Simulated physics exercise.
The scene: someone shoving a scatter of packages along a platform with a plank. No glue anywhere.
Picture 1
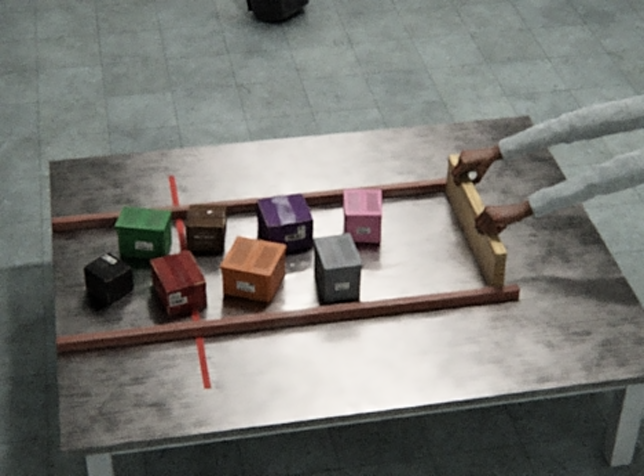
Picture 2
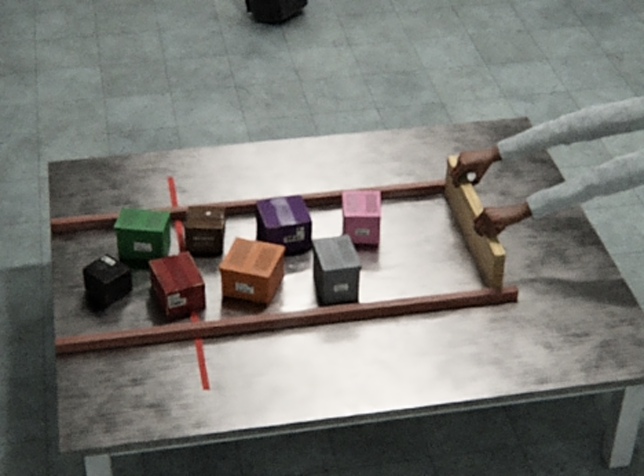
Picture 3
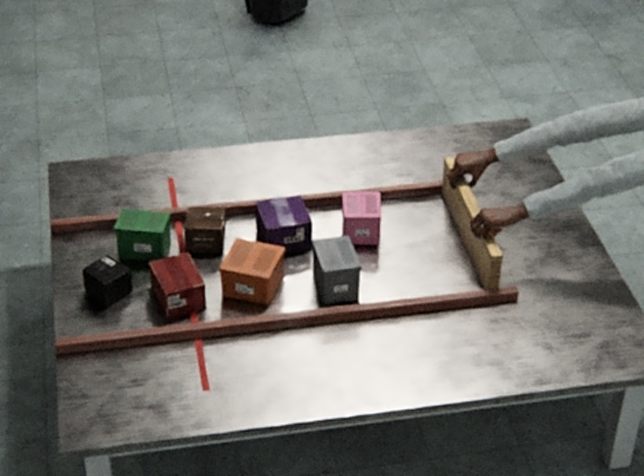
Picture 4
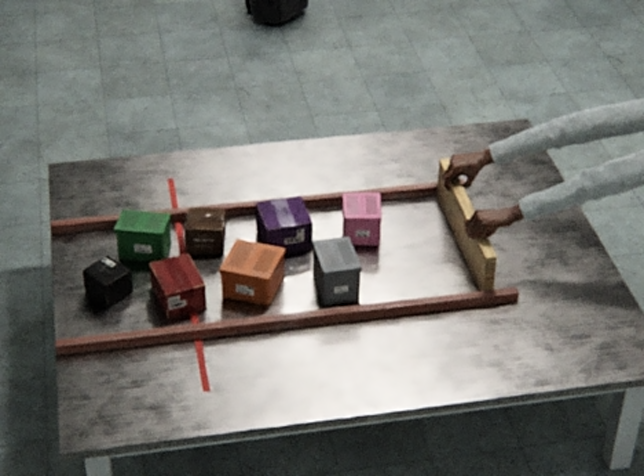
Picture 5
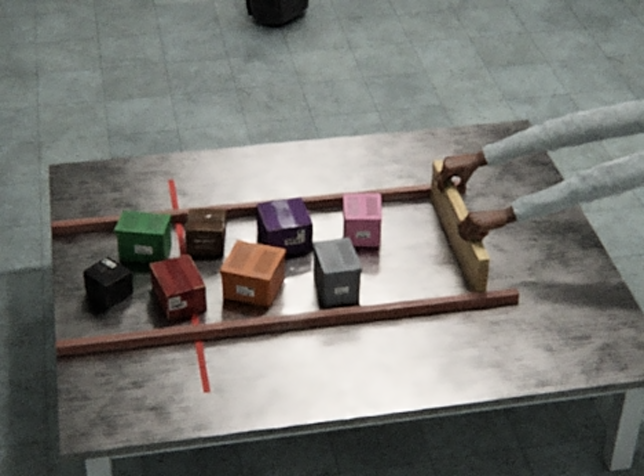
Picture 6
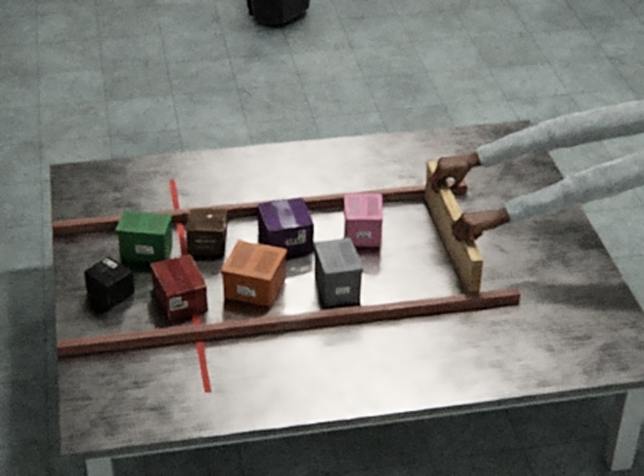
At the start, two hands hold a plank upright at the right end of a railed lane on a table, with eight colourful boxes scattered to its left. The hands then slide the plank slowly leftward a short way, narrowing the gap, while the boxes stay in place.
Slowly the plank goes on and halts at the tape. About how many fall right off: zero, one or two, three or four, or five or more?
As it turns out, the number that fall off is one or two.
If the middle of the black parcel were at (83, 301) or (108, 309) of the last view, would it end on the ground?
Place by place, it tumbles off; is lost.
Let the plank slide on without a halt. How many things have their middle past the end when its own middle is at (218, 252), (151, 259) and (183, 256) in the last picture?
Past the end: 0, 4 and 2.
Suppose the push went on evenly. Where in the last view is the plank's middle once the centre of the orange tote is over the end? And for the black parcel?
At (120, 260) for the orange tote; at (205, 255) for the black parcel.
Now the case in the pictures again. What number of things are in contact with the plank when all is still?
That makes 2.
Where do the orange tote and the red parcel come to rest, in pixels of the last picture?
The orange tote at (126, 287), the red parcel at (79, 300).
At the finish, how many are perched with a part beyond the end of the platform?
That would be 0.
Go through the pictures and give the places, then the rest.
In the first picture, black parcel (109, 279); green tote (145, 235); red parcel (179, 283); plank (474, 221); tape (188, 271).
In the second picture, green tote (144, 236); pink tote (361, 218).
In the third picture, red parcel (178, 285); brown box (205, 230).
In the fourth picture, black parcel (108, 282); orange tote (253, 273).
In the fifth picture, green tote (144, 238); plank (458, 226).
In the sixth picture, black parcel (109, 282); green tote (145, 238); red parcel (180, 287); plank (452, 227); tape (188, 275).
Soon after, none off yet; black parcel at rest near (109, 282); green tote at rest near (145, 238); red parcel at rest near (180, 287).
After that, none off yet; black parcel at rest near (109, 282); green tote displaced a little near (121, 243); red parcel displaced a little near (171, 290).
In the end, the number that fall off is one or two; gone, green tote and black parcel.
